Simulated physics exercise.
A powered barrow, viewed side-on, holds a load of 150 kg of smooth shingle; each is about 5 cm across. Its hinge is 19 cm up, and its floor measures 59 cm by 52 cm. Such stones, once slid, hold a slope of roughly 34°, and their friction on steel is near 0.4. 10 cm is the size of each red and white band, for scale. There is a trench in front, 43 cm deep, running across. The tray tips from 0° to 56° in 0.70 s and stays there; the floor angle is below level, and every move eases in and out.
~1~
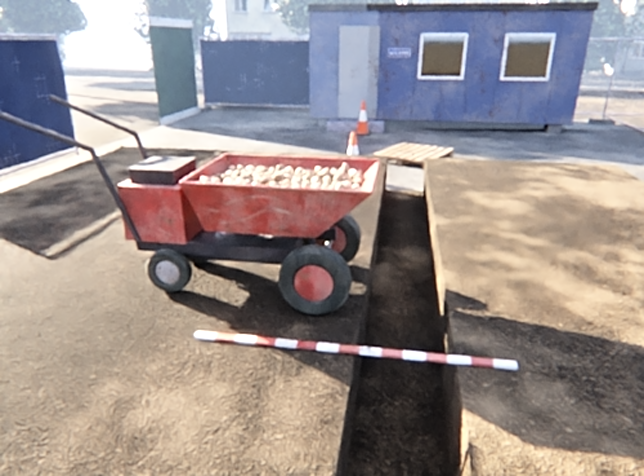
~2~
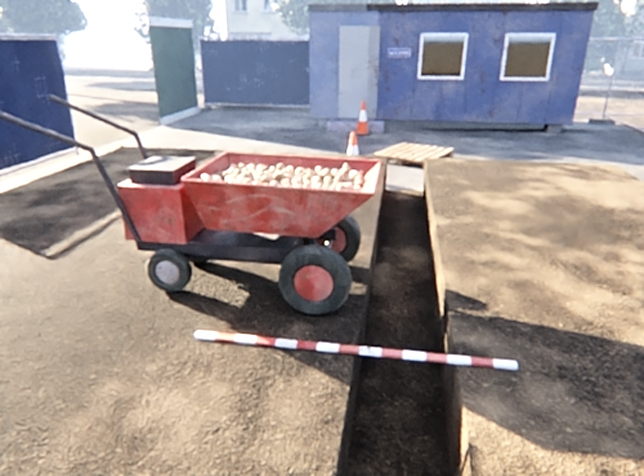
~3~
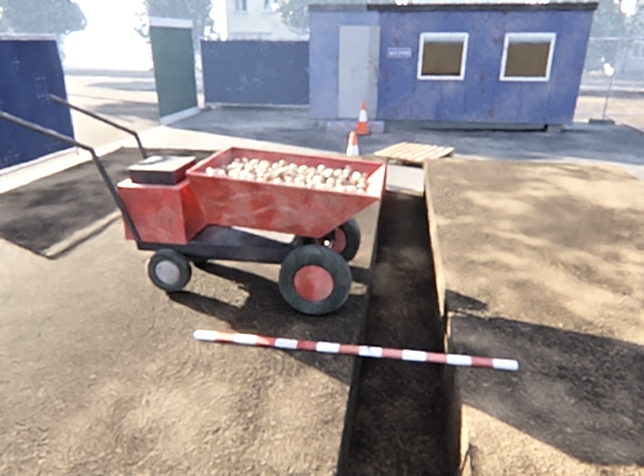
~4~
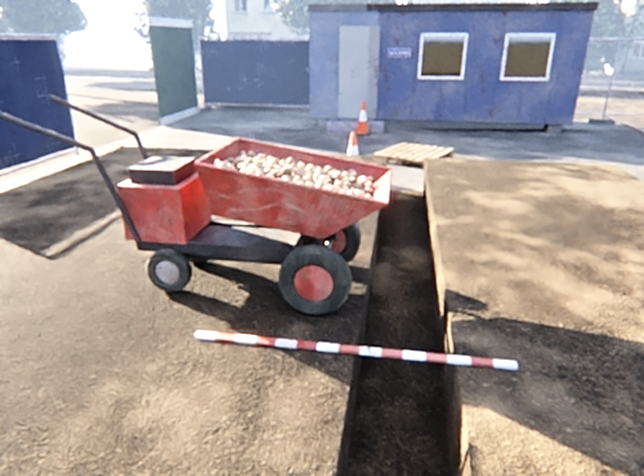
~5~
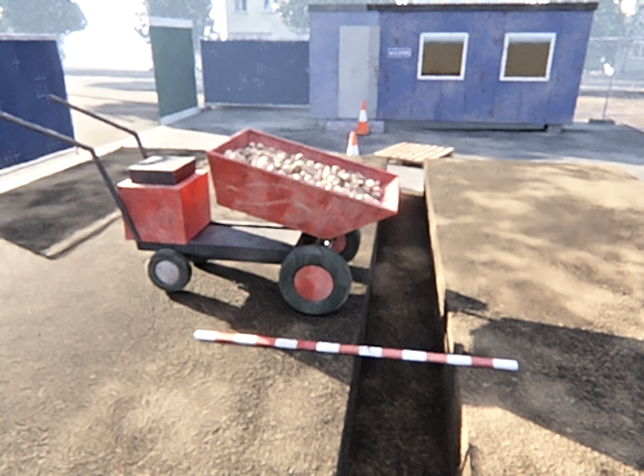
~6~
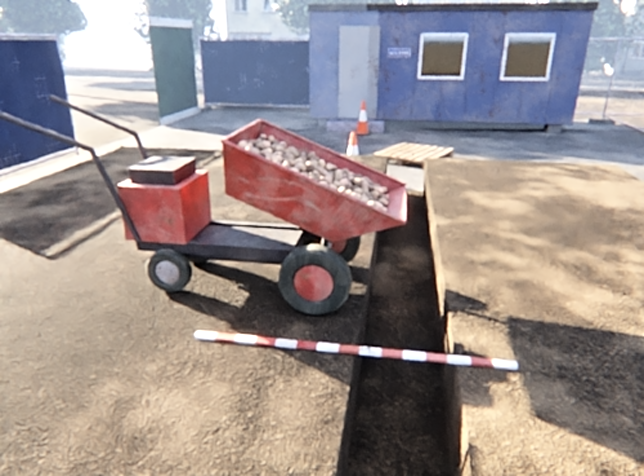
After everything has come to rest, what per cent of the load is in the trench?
I would say 40 percent.
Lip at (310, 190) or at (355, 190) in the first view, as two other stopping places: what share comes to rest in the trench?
Roughly 95 percent for the first, and 55 percent for the second.
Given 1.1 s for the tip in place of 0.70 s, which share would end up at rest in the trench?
With that timing, about 45 per cent.
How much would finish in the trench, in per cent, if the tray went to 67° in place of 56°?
With that change, near 35 per cent.
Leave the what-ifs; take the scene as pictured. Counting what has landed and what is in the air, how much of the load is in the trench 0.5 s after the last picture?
Roughly 10 percent of the load.
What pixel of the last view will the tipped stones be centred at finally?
Roughly at pixel (469, 294).
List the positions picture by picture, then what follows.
In the first frame, the tray is at 0°, its lip at (372, 193); the top of the load is at (323, 174).
In the second frame, the tray is at 1°, its lip at (374, 194); the top of the load is at (298, 173).
In the third frame, the tray is at 4°, its lip at (379, 198); the top of the load is at (257, 167).
The fourth frame shows lip at (387, 204), floor tilted 9°, highest stones at (251, 161).
In the fifth frame, the tray is at 15°, its lip at (397, 212); the top of the load is at (255, 153).
In the sixth frame, the tray is at 22°, its lip at (406, 223); the top of the load is at (262, 144).
Then, 0.2 s after the last picture the floor is at 47°, 100 % in the tray; the foremost stones are at (410, 237).
Then, 0.5 s after the last picture the floor is at 56°, 87 % in the tray, 8 % in the trench, 5 % past the trench; the foremost stones are at (468, 281).
Then, 0.8 s after the last picture the floor is at 56°, 37 % in the tray, 8 % in the trench, 54 % past the trench; the foremost stones are at (575, 305).
Then, 2.8 s after the last picture the floor is at 56°, 0 % in the tray, 40 % in the trench, 60 % past the trench; the foremost stones are past the picture's edge.
